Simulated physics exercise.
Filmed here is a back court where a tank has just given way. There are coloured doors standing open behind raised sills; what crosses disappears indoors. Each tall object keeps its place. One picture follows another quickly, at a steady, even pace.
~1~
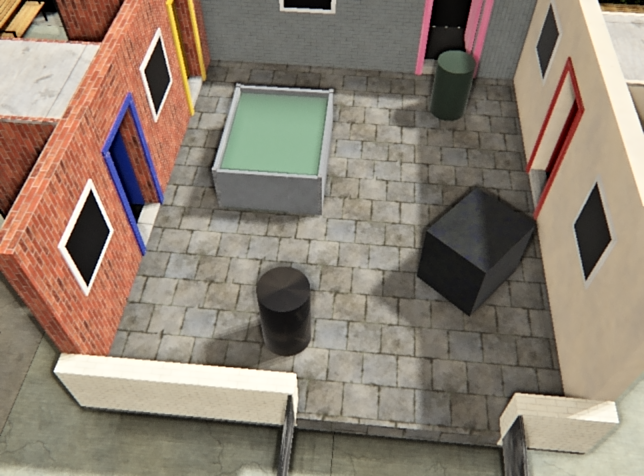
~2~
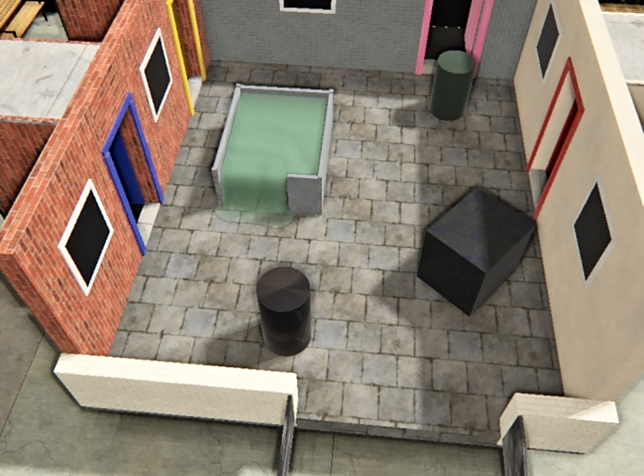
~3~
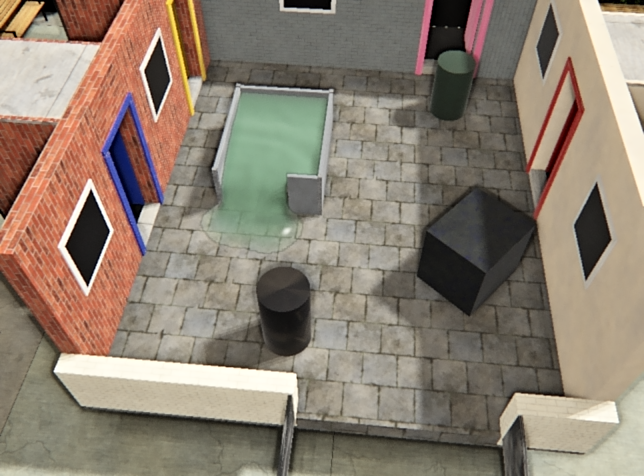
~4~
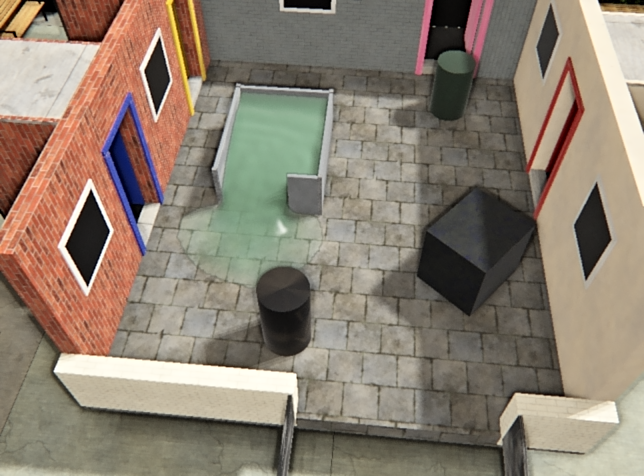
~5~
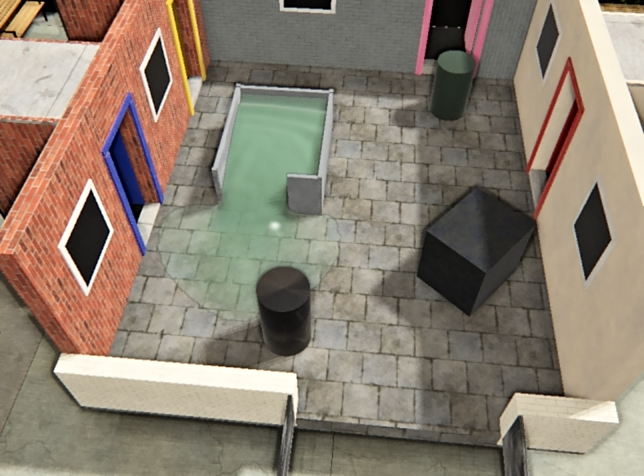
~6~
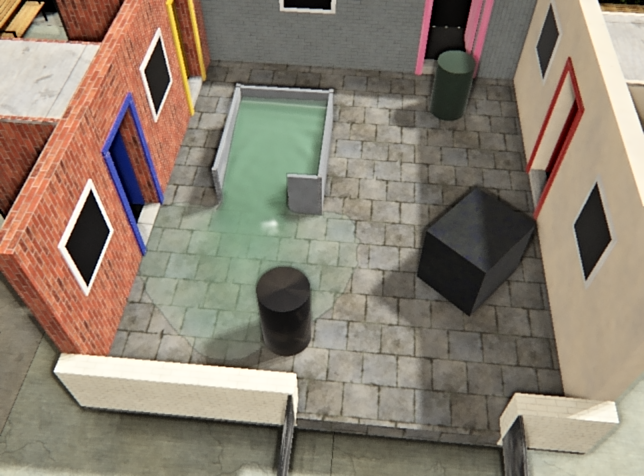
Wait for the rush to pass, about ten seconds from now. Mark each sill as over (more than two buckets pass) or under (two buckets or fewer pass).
The pink door is under, the red door is under, the blue door is over, the yellow door is under.
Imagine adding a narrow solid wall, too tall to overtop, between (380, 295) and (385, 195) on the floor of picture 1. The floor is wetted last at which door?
The one you want is the pink one.
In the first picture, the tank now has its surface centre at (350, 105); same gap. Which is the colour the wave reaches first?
It's the blue one, in my view.
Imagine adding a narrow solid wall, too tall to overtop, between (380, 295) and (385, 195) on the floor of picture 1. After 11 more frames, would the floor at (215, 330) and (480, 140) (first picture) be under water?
As listed: Flooded, free of water.
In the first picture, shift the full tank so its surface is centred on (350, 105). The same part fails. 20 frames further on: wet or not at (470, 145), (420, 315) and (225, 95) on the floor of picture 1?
In that order: No water, under water, not flooded.
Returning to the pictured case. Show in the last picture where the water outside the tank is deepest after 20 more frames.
My best guess is roughly (252, 330).
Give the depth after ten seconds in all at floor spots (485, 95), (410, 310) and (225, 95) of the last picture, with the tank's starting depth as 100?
In order: 12, 10, 4 %.
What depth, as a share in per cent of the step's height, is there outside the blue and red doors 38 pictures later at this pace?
Some 260 percent, then some 30 percent.
A moment on, water covers 25 % of the floor; the pink door not reached, the red door not reached, the blue door under two buckets in, the yellow door not reached.
Next, water covers 30 % of the floor; the pink door not reached, the red door not reached, the blue door over two buckets in, the yellow door not reached.
Then, water covers 35 % of the floor; the pink door not reached, the red door not reached, the blue door over two buckets in, the yellow door not reached.
Later, water covers 65 % of the floor; the pink door not reached, the red door wet at the sill, nothing in, the blue door far over two buckets in, the yellow door wet at the sill, nothing in.
In the end, water covers 85 % of the floor; the pink door wet at the sill, nothing in, the red door wet at the sill, nothing in, the blue door far over two buckets in, the yellow door wet at the sill, nothing in.
